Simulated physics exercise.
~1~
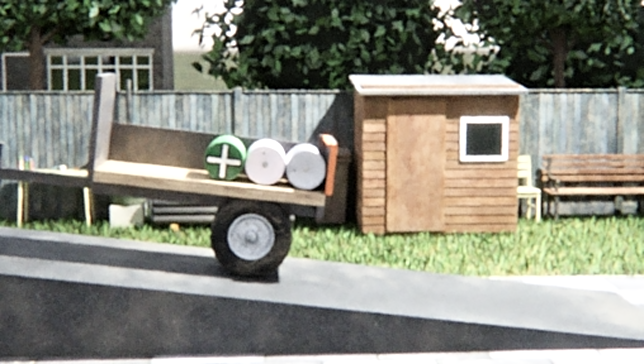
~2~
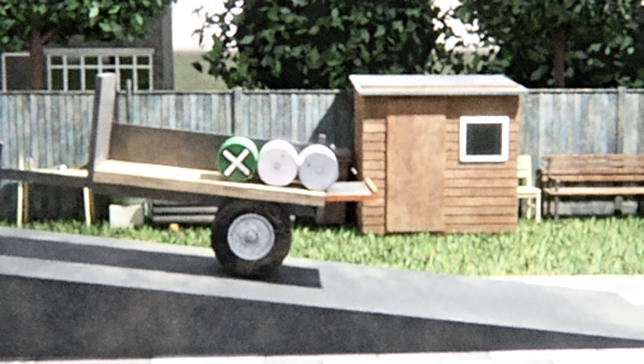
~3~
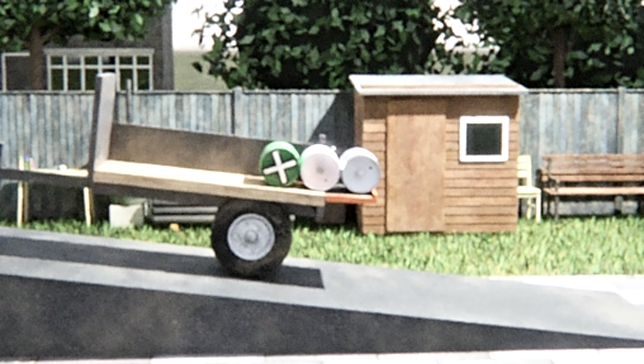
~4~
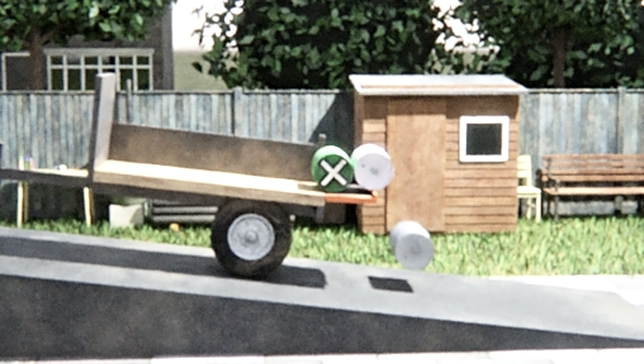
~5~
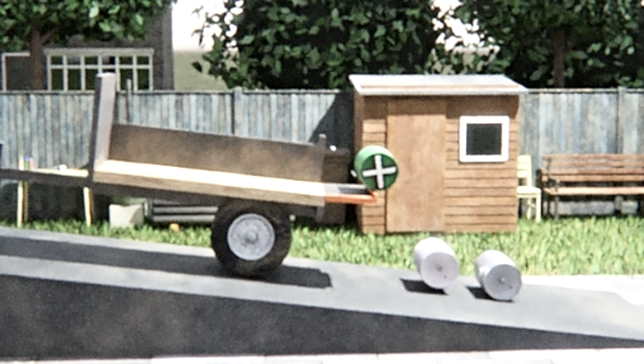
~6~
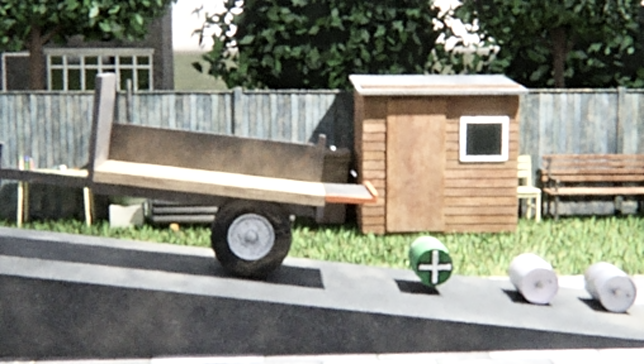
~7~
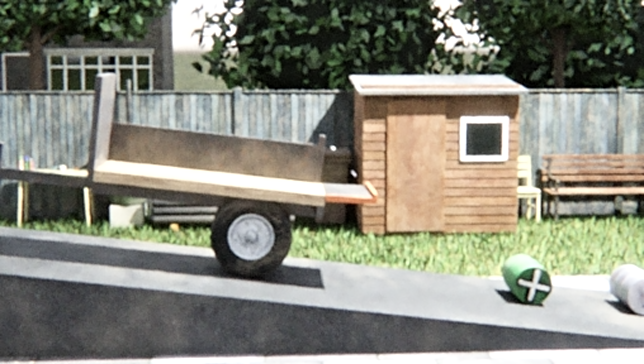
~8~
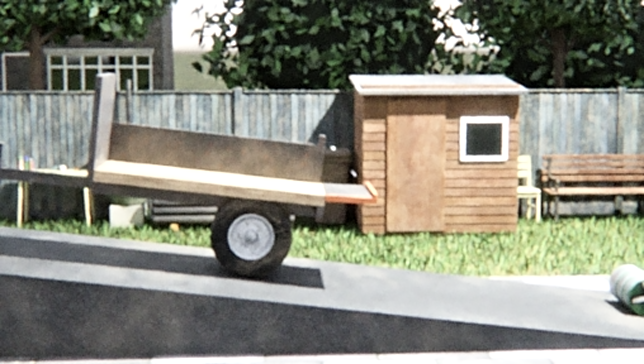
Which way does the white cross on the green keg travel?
The white cross travels to the right, turning with the green keg as it rolls along the bed, off the tail and down the slope.
A green keg with a white cross and two pale kegs lie side by side on a tilted wooden trailer, seen from the side on a grey slope. Behind it are a brown shed, a bench to the right, a strip of grass and a grey fence. The orange-edged tailgate at the right swings down, and the kegs roll right along the bed. The pale ones drop off first, then the green one follows over the gate. All three roll down the slope, leaving the trailer empty and only the green keg visible at the right edge.
